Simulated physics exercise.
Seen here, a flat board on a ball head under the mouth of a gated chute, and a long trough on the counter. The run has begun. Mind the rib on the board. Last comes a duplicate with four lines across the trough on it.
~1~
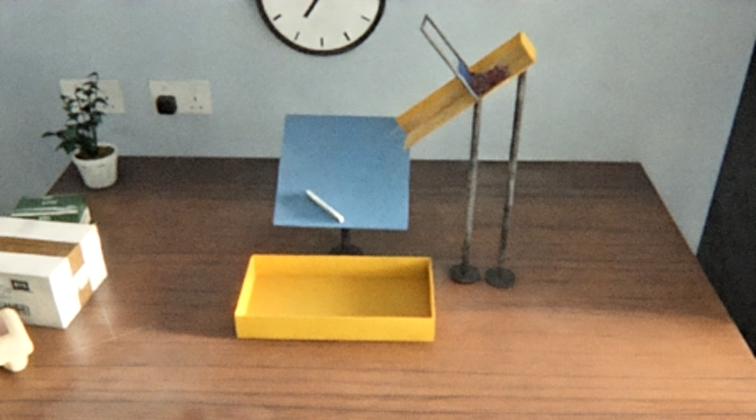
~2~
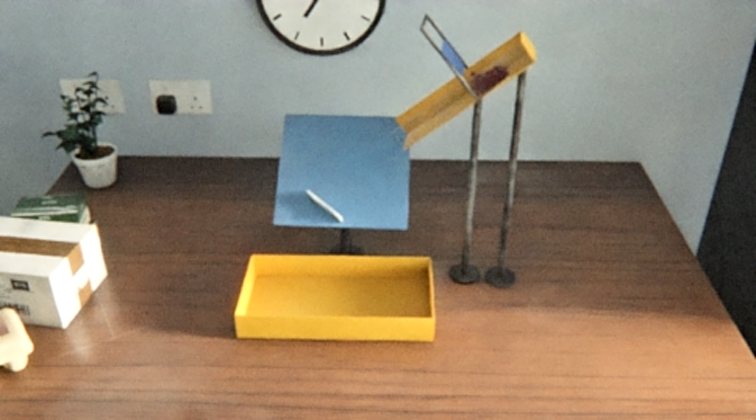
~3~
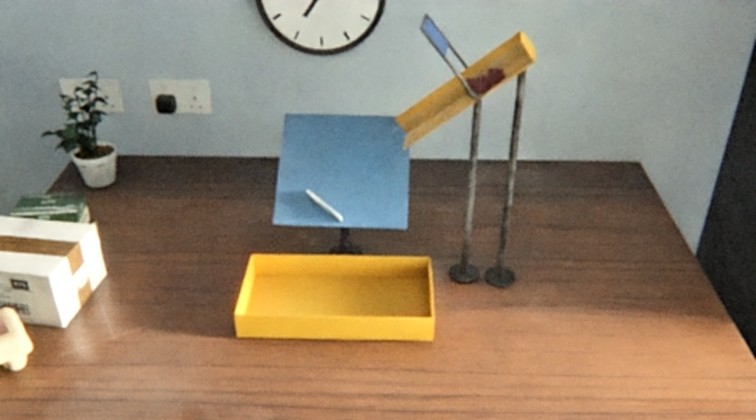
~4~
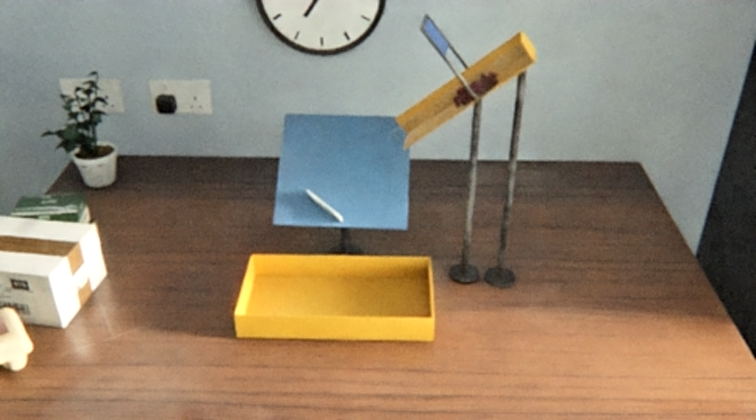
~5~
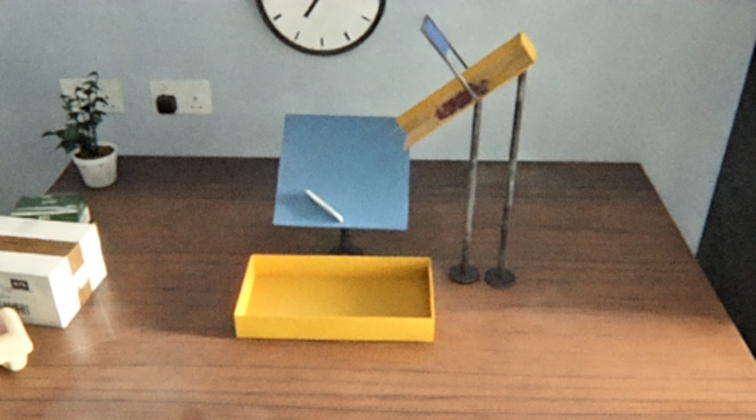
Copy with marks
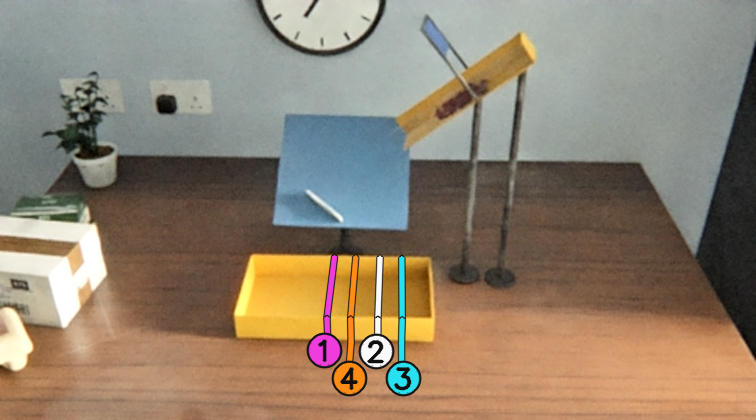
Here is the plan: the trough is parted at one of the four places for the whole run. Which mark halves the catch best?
Go for 4.
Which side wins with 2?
The left side.
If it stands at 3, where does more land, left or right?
More lands on the left.
On the marked copy, line 1 crosses the front rim at (327, 317); line 2 crosses the front rim at (377, 318); line 3 crosses the front rim at (402, 318); line 4 crosses the front rim at (350, 317).
If 1 is chosen, of what is caught, only a few on the left of the divider, all but a few on the right.
If 2 is chosen, of what is caught, the whole lot on the left of the divider, none at all on the right.
If 3 is chosen, of what is caught, the whole lot on the left of the divider, none at all on the right.
If 4 is chosen, of what is caught, close to a third on the left of the divider, close to two thirds on the right.
